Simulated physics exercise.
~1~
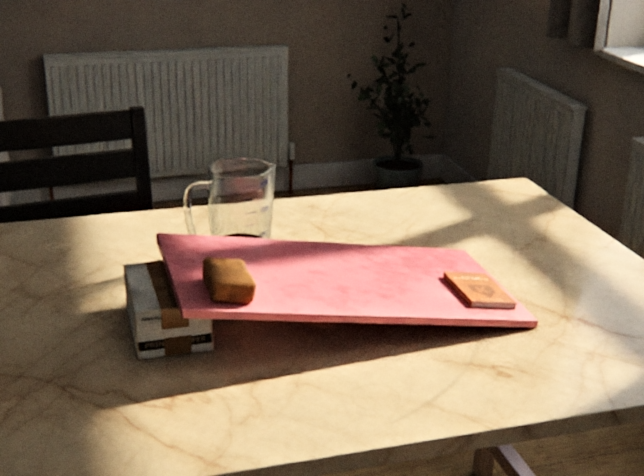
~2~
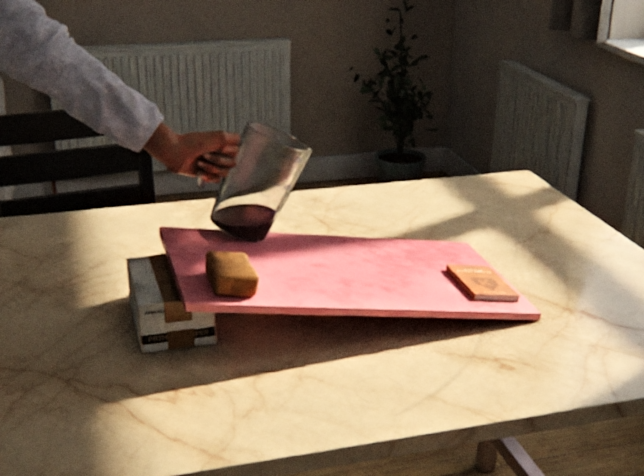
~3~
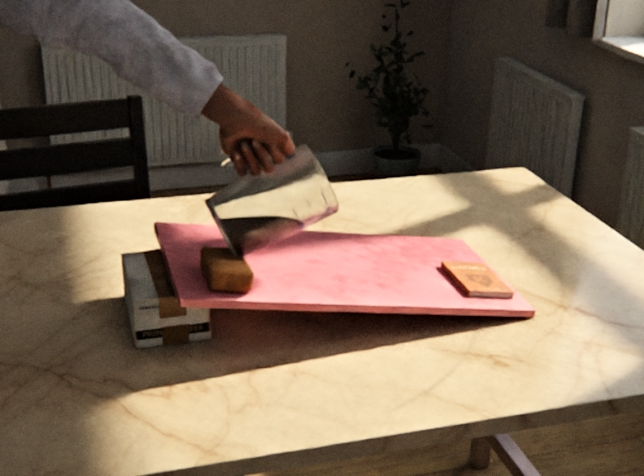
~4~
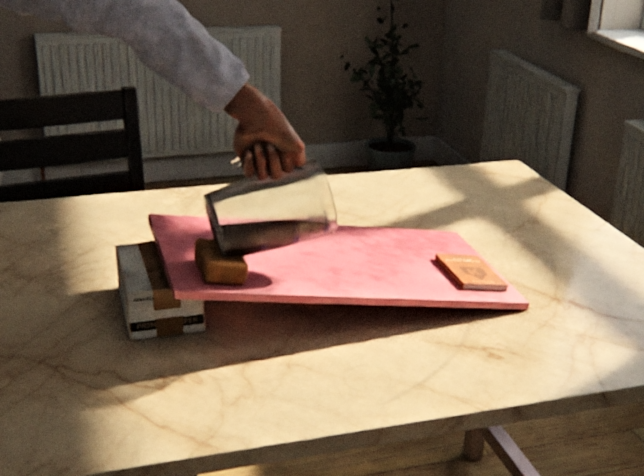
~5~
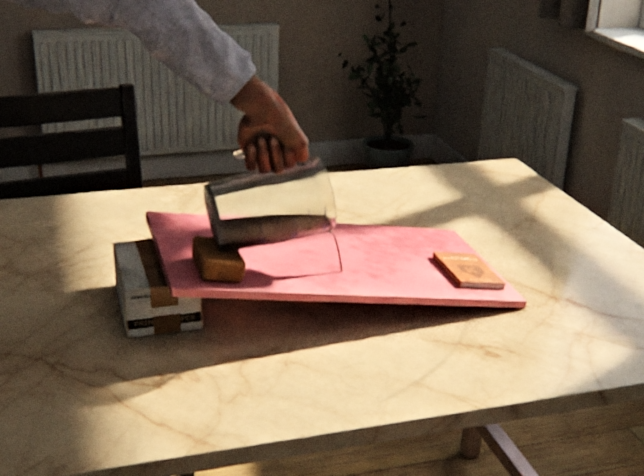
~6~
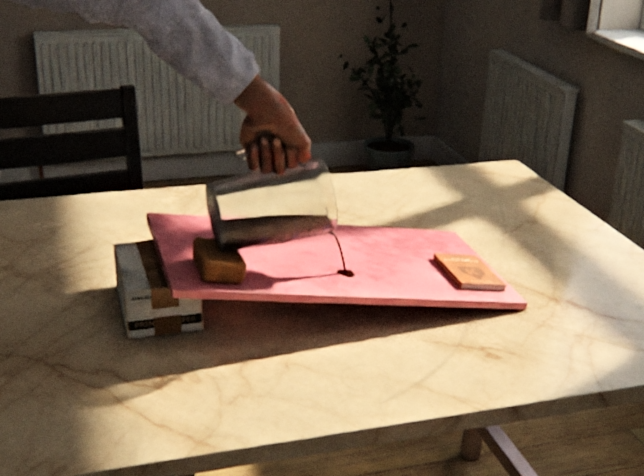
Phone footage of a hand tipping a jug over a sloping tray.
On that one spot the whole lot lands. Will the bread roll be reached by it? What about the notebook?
On the left the bread roll: No, spared; on the right the notebook: Yes, reached.
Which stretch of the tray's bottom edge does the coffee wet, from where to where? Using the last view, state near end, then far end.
Near point (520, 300), far point (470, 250).
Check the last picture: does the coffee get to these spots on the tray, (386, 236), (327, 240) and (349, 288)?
The first is clear of it; the next untouched; the last untouched.
Soon after, it runs down to the right; the bread roll is dry; the notebook is wet.
Later, it runs down to the right and off the end; the bread roll is dry; the notebook is wet.
In the end, it runs down to the right and off the end; the bread roll is dry; the notebook is wet.
